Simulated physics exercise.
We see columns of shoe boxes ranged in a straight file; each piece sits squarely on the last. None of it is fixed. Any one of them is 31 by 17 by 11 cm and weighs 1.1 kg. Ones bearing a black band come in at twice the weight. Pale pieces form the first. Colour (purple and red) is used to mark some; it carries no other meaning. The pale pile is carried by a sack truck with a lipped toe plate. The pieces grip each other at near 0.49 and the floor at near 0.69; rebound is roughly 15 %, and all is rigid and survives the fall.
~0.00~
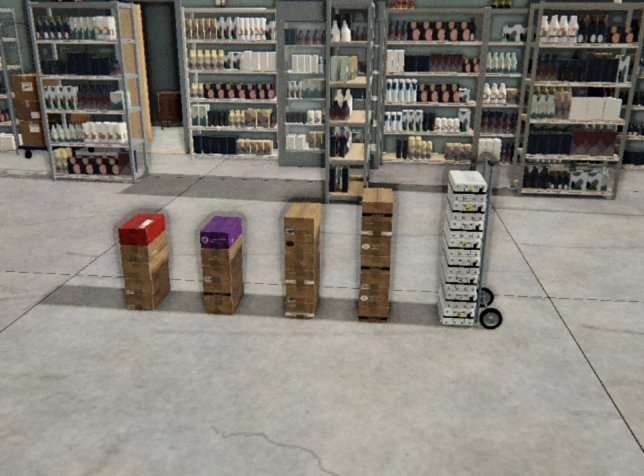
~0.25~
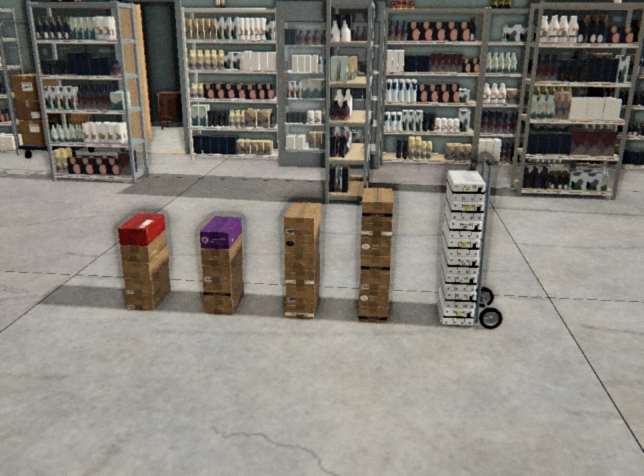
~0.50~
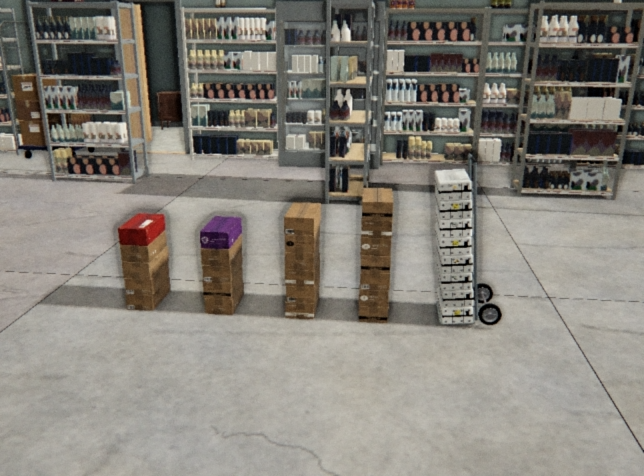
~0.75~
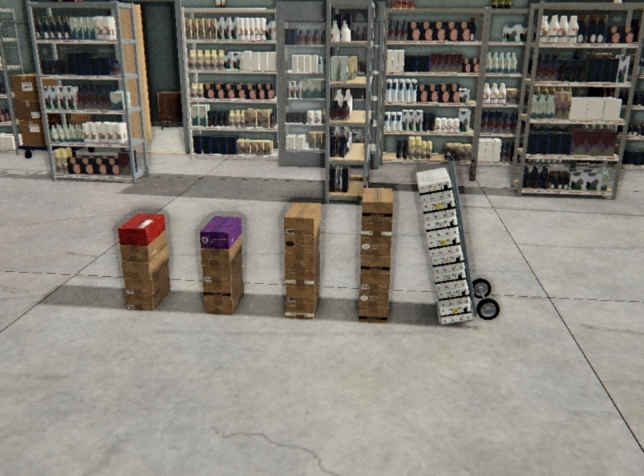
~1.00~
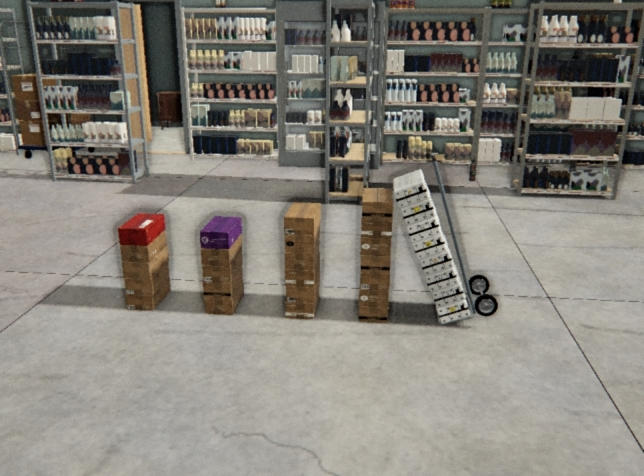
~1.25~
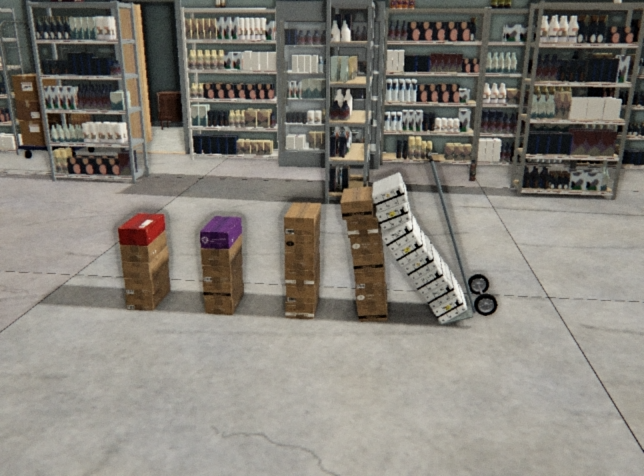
A tall stack of white shoe boxes on a sack truck stands at the right end of a row of brown stacks, the two leftmost topped with red and purple boxes. The fixed, slightly raised view shows a grey warehouse floor backed by shelves of shoes. The truck tilts left, and the white stack leans away from its frame against the neighbouring brown stack, whose upper boxes shift left.
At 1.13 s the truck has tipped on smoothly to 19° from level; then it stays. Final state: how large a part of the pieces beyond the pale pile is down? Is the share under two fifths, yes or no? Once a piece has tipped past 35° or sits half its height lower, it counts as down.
No, it is over two fifths.
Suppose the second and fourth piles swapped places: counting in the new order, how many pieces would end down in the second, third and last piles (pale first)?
Pile by pile, you'd see second at 5, third at 5 and last at 5 down.
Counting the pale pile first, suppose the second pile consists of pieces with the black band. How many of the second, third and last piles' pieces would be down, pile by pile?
Down per pile - second: 7, third: 5, last: 4.
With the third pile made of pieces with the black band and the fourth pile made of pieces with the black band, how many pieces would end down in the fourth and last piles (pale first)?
You'd get fourth 4 and last 4.
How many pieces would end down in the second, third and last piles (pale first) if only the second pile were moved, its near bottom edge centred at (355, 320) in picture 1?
Second 6; third 6; last 4.
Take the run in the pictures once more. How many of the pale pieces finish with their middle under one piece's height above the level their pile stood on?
Number of pale pieces - 2.
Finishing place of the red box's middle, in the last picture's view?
It ends up centred close to (21, 288).
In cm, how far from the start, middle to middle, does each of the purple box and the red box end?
Estimate: Purple near 90 cm, red near 95 cm.
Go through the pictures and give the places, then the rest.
In the first frame (places mark the middle of the side facing us), truck frame (489, 200) 0° forward; purple box (214, 241); red box (133, 237); the rest undisturbed.
The second frame shows truck frame (487, 199) 1° forward; red box (133, 237).
The third frame shows truck frame (475, 196) 6° forward, top of the pale pile leaning 6°; red box (133, 237); the rest undisturbed.
The fourth frame shows truck frame (457, 194) 13° forward, top of the pale pile leaning 13°; purple box (214, 241); the rest undisturbed.
The fifth frame shows truck frame (443, 193) 18° forward, top of the pale pile leaning 22°; purple box (214, 241); the rest undisturbed.
The sixth frame shows truck frame (441, 193) 19° forward, top of the pale pile leaning 24°; red box (133, 237); purple box (214, 241); steepest lean 7°, the box at (357, 210); 7 disturbed, none down.
After 1.42 s, 8 of the pale pile down; none of the 23 other boxes down, 7 disturbed.
After 1.64 s, 8 of the pale pile down; 7 of the 23 other boxes down.
After 1.96 s, 8 of the pale pile down; 12 of the 23 other boxes down; purple box leaning 19°, 38 mm lower.
After 2.52 s, 8 of the pale pile down; 20 of the 23 other boxes down; red box leaning 56°, 24 cm lower; purple box leaning 14°, 18 cm lower.
At rest (3.3 s), 8 of the pale pile down; 20 of the 23 other boxes down; red box upside down; purple box leaning 35°, 25 cm lower. That is 87 per cent. As the last picture would show them, middles, red box near (21, 288), purple box near (94, 264).
